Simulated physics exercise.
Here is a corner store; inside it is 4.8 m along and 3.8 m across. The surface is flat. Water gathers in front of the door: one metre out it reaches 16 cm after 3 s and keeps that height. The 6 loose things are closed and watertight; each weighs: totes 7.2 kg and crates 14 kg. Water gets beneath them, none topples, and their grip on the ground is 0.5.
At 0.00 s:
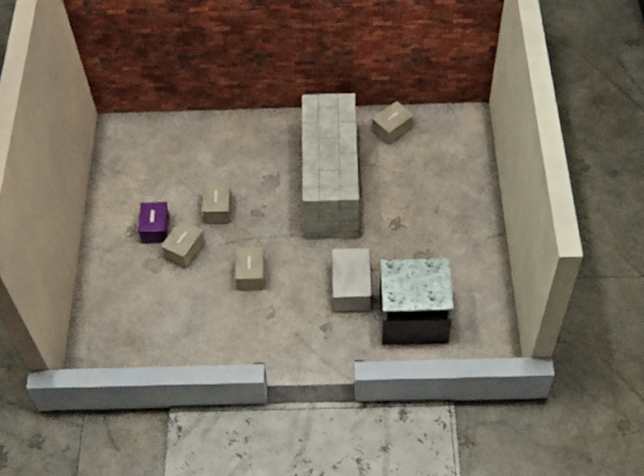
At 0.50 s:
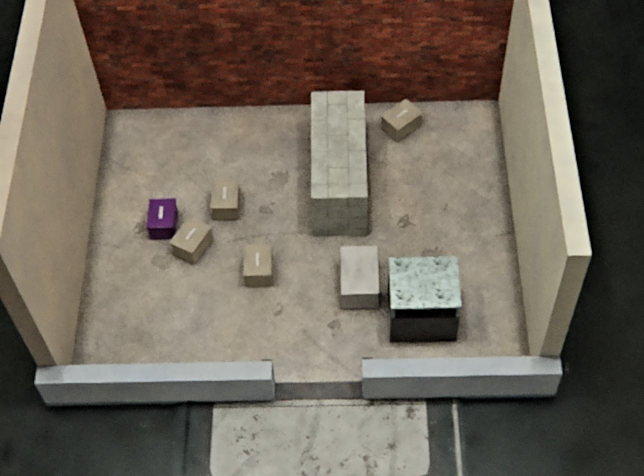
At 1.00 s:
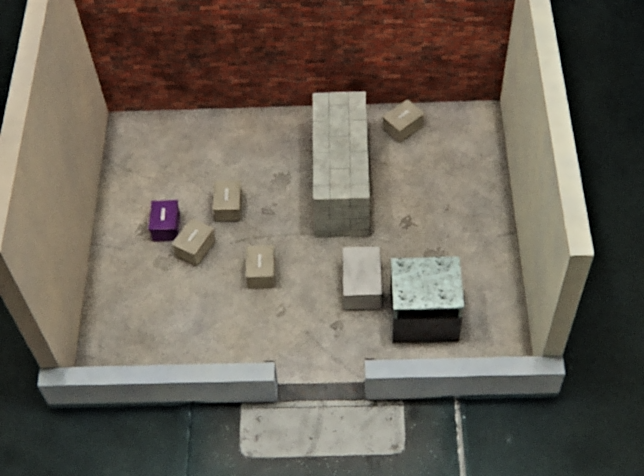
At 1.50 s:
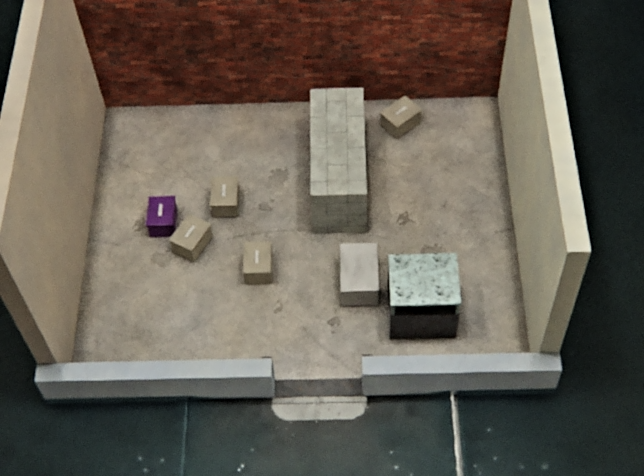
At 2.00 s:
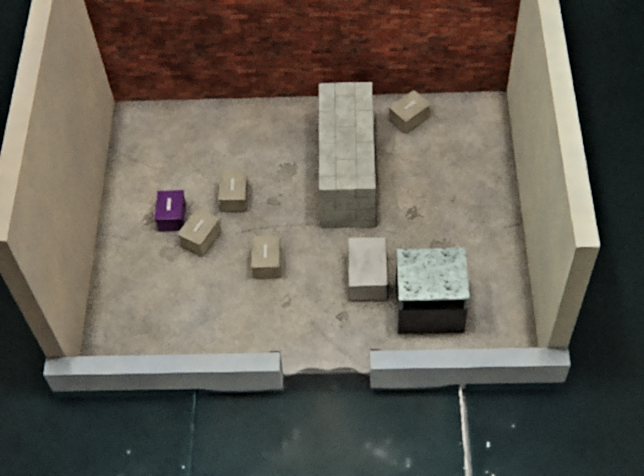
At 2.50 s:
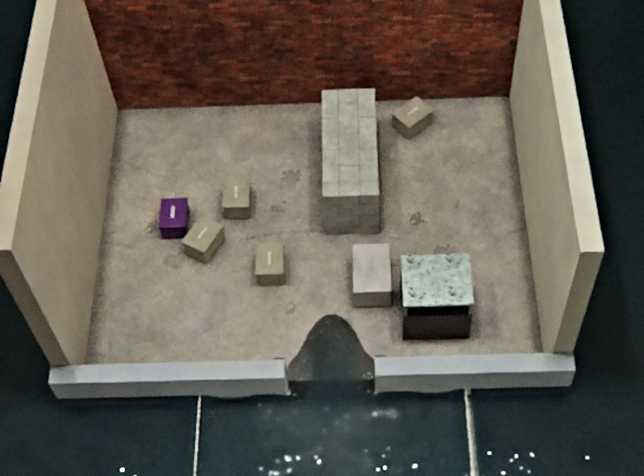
In a corner store, dark water covers the front path and enters the doorway.
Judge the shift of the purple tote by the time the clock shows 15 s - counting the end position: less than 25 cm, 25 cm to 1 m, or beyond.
The purple tote stays put.
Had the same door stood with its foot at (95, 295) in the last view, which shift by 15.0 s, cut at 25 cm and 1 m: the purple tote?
Then the purple tote barely shifts.
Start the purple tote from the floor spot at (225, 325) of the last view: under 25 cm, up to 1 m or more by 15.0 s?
It barely shifts.
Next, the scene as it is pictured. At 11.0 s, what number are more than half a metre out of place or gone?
3 of them.
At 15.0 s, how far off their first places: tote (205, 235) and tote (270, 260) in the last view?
In turn: 20 cm, 60 cm.
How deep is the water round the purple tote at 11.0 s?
Roughly 5 cm.
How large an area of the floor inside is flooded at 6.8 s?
About 12 m2.
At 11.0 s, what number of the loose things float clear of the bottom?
0 of them.
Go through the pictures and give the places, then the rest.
The purple tote at (152, 217), on the bottom; 0.0 m2 under water; 0 of 6 have shifted, in the first frame.
The purple tote at (161, 213), on the bottom; water covers 0.0 m2; 0 of 6 have shifted, in the second frame.
The purple tote at (163, 215), on the bottom; 0.0 m2 under water; 0 of 6 have shifted, in the third frame.
The purple tote at (161, 210), on the bottom; water covers 0.0 m2; 0 of 6 have shifted, in the fourth frame.
The purple tote at (169, 205), on the bottom; 0.0 m2 under water; 0 of 6 have shifted, in the fifth frame.
The purple tote at (173, 212), on the bottom; 0.4 m2 under water; 0 of 6 have shifted, in the sixth frame.
After 3.5 s the purple tote is near (173, 212), 0.0 m from its start, aground; 0 afloat.
After 6.8 s the purple tote is near (173, 212), 0.0 m from its start, aground; 0 afloat.
After 11.0 s the purple tote is near (170, 212), 0.0 m from its start, aground; 0 afloat.
After 15.0 s the purple tote is near (170, 212), 0.0 m from its start, aground; 3 afloat.
